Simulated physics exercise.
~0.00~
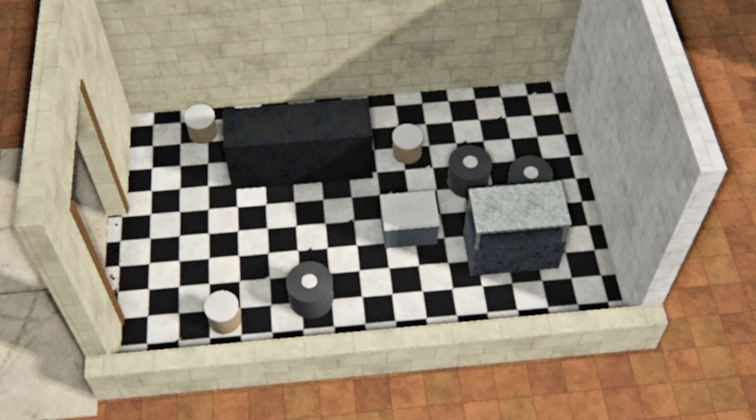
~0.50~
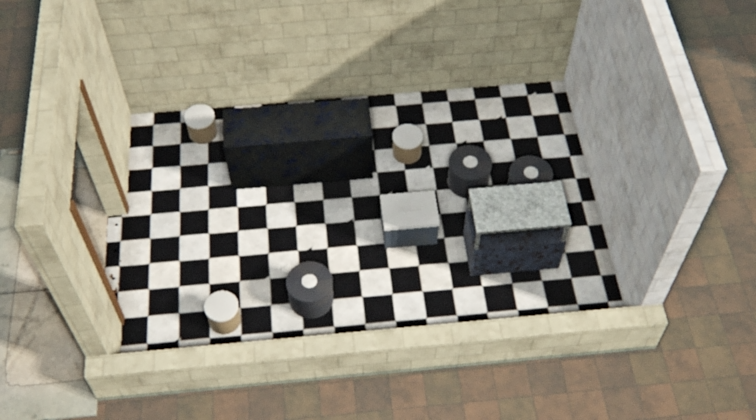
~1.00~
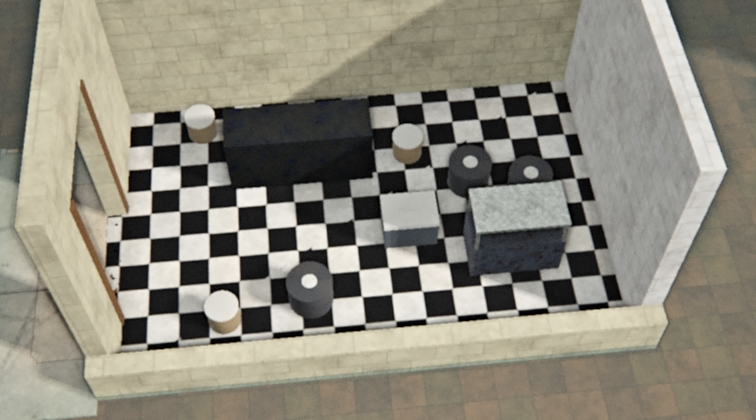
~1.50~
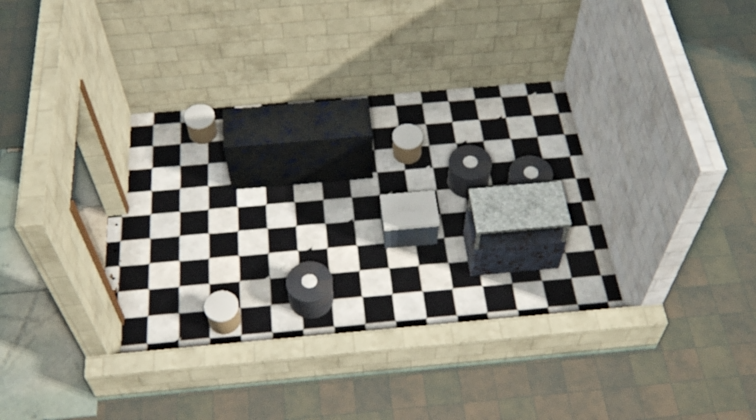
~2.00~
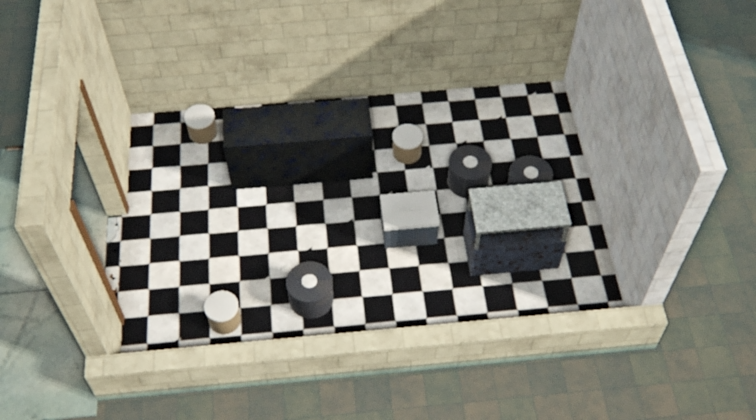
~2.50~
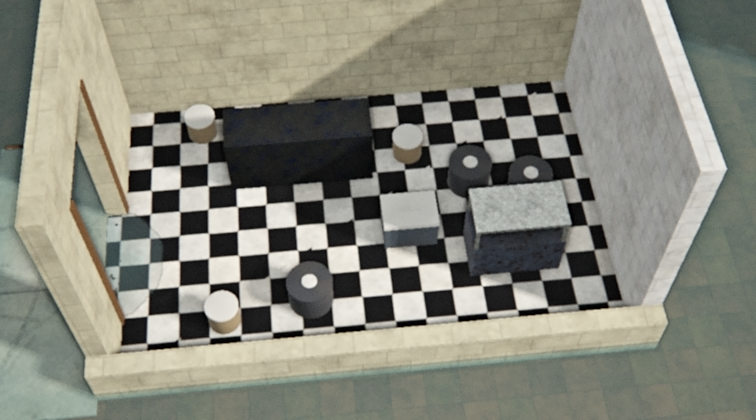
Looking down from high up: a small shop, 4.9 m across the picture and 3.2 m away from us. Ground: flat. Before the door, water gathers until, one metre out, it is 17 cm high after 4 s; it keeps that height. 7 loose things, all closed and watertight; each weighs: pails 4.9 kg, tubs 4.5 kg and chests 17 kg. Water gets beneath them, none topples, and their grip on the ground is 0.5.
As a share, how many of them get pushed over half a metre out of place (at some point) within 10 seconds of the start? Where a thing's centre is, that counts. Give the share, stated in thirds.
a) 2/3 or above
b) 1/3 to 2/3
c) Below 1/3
Answer: B.
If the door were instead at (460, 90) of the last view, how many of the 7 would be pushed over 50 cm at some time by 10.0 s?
The answer would then be 5.
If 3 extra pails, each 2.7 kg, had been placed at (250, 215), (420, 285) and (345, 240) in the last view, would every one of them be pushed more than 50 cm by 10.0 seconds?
One by one, in that order: Above it, above it, above it.
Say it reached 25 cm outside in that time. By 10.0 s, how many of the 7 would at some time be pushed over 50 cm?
So the tally would be 5.
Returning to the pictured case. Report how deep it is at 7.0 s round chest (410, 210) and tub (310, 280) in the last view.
Depth approx. 4 cm / 6 cm.
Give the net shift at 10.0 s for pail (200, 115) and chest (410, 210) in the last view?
Respectively 0 and 0 cm.
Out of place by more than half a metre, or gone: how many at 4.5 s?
By my reckoning, 0.
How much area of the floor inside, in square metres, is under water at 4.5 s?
Roughly 4.5 m2.
After 3.5 s 0 of 7 are over 50 cm from their spots; 0 afloat.
After 4.5 s 0 of 7 are over 50 cm from their spots; 0 afloat.
After 7.0 s 2 of 7 are over 50 cm from their spots; 2 afloat.
After 10.0 s 3 of 7 are over 50 cm from their spots, and 3 have been at some point; 4 afloat.
